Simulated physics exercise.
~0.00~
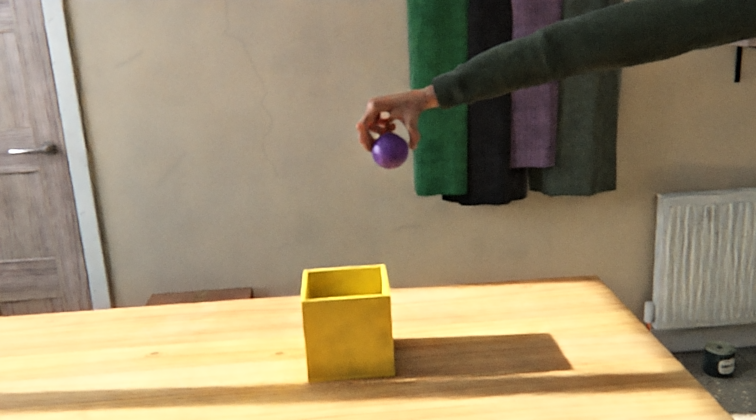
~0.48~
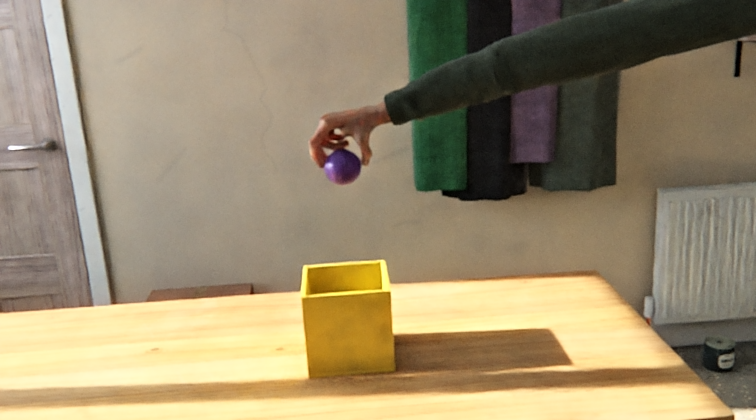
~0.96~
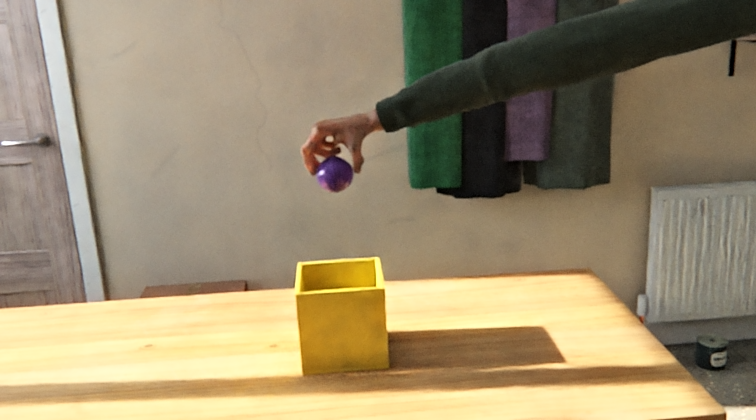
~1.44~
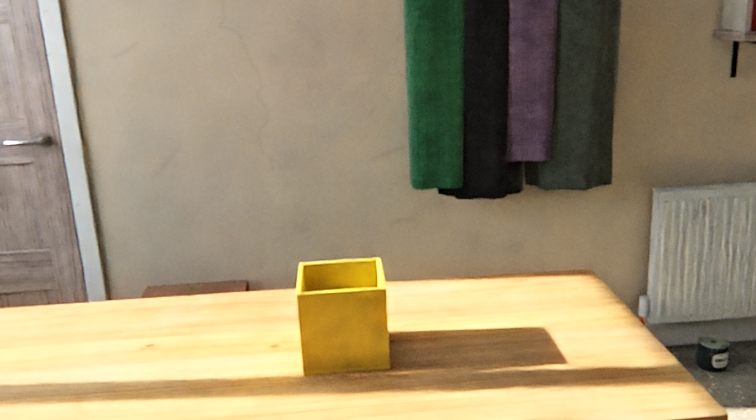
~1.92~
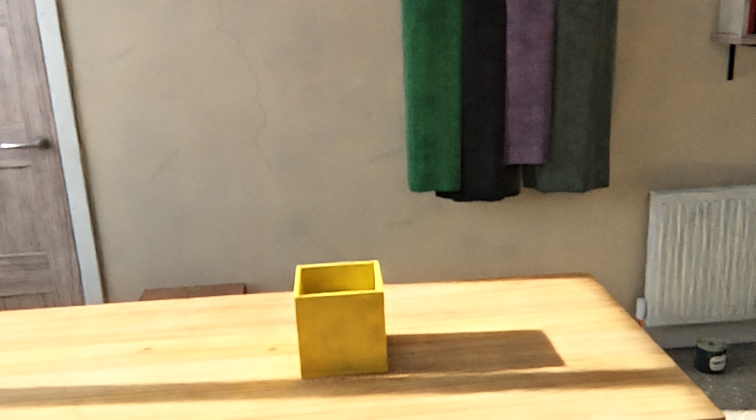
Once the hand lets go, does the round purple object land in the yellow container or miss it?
It lands in the yellow container. The object was held above the opening, and after the release it is out of sight, with nothing lying on the visible tabletop around the container.
